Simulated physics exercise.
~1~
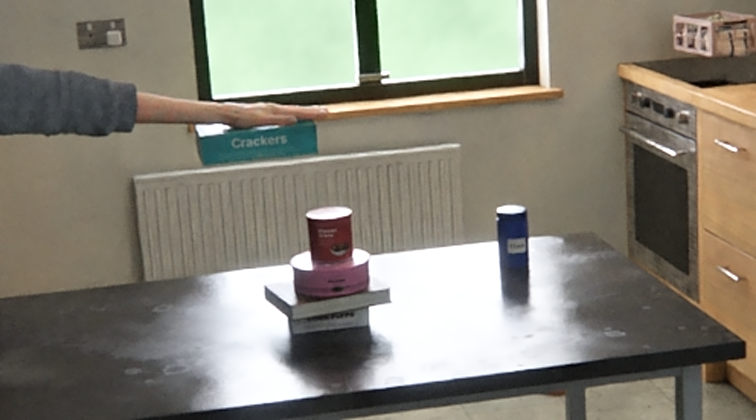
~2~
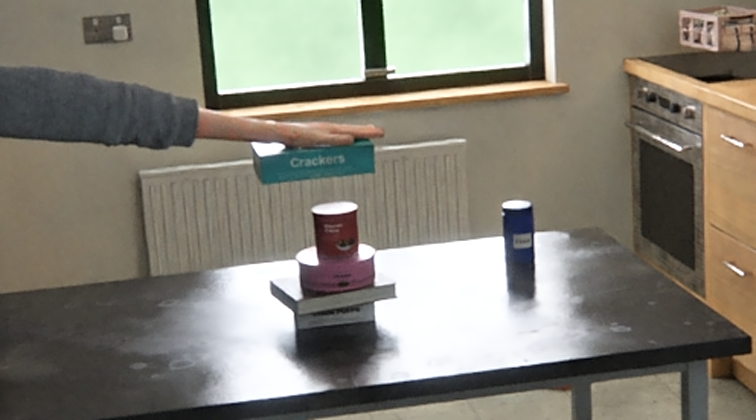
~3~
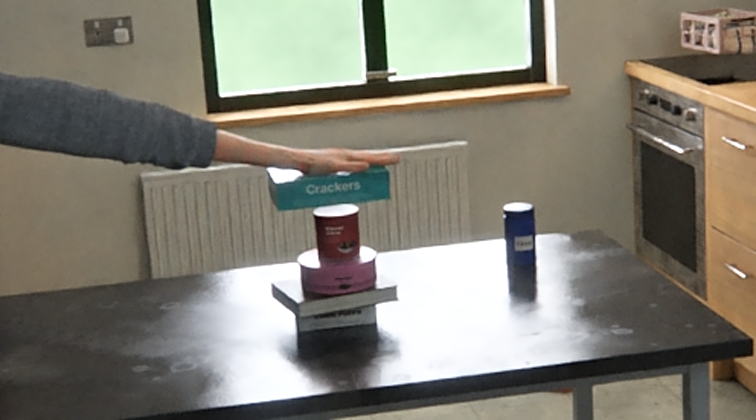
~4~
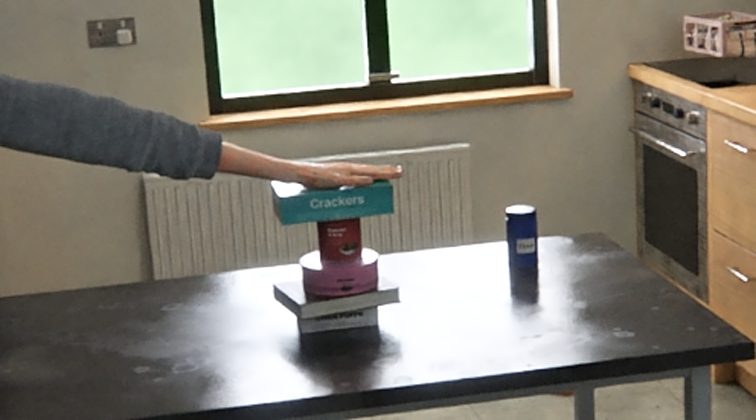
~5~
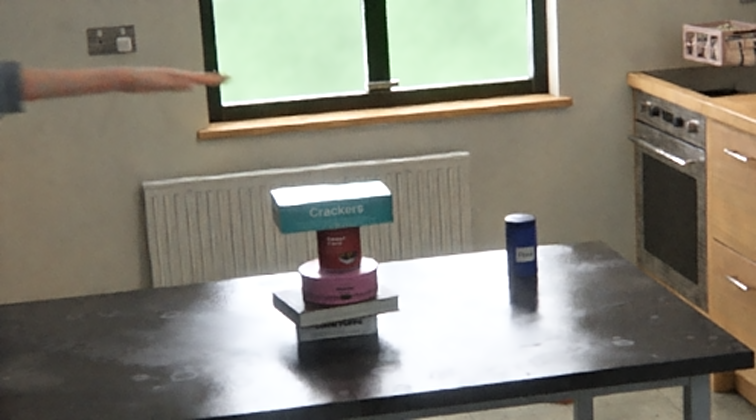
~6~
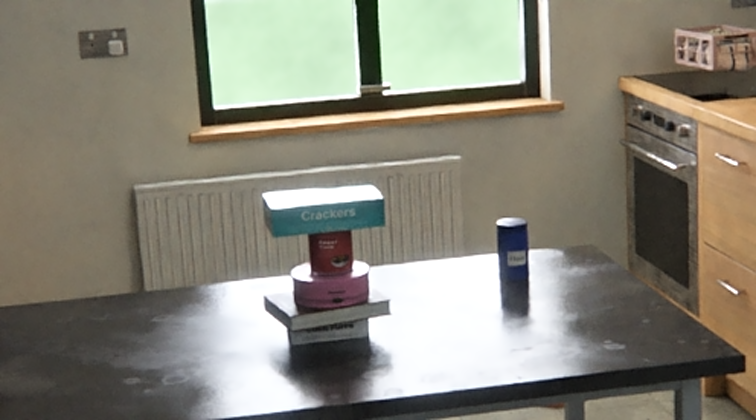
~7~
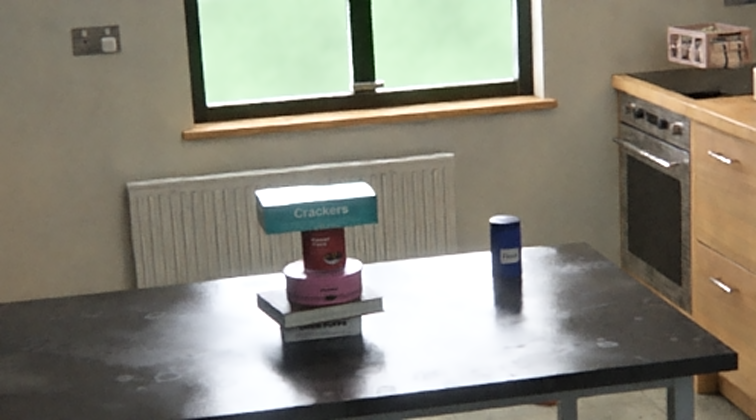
At the start, a hand coming in from the left holds a turquoise packet labelled Crackers above a small tower on a dark table, where a red pot sits on a pink tub, a book and a white packet. A blue jar stands apart to the right. The hand carries the packet right and down until it hovers over the pot, then lowers it onto the top. It lets go and draws back to the left, out of view. The turquoise packet stays where it was set, and the pile keeps its balance, with everything still standing at the end.
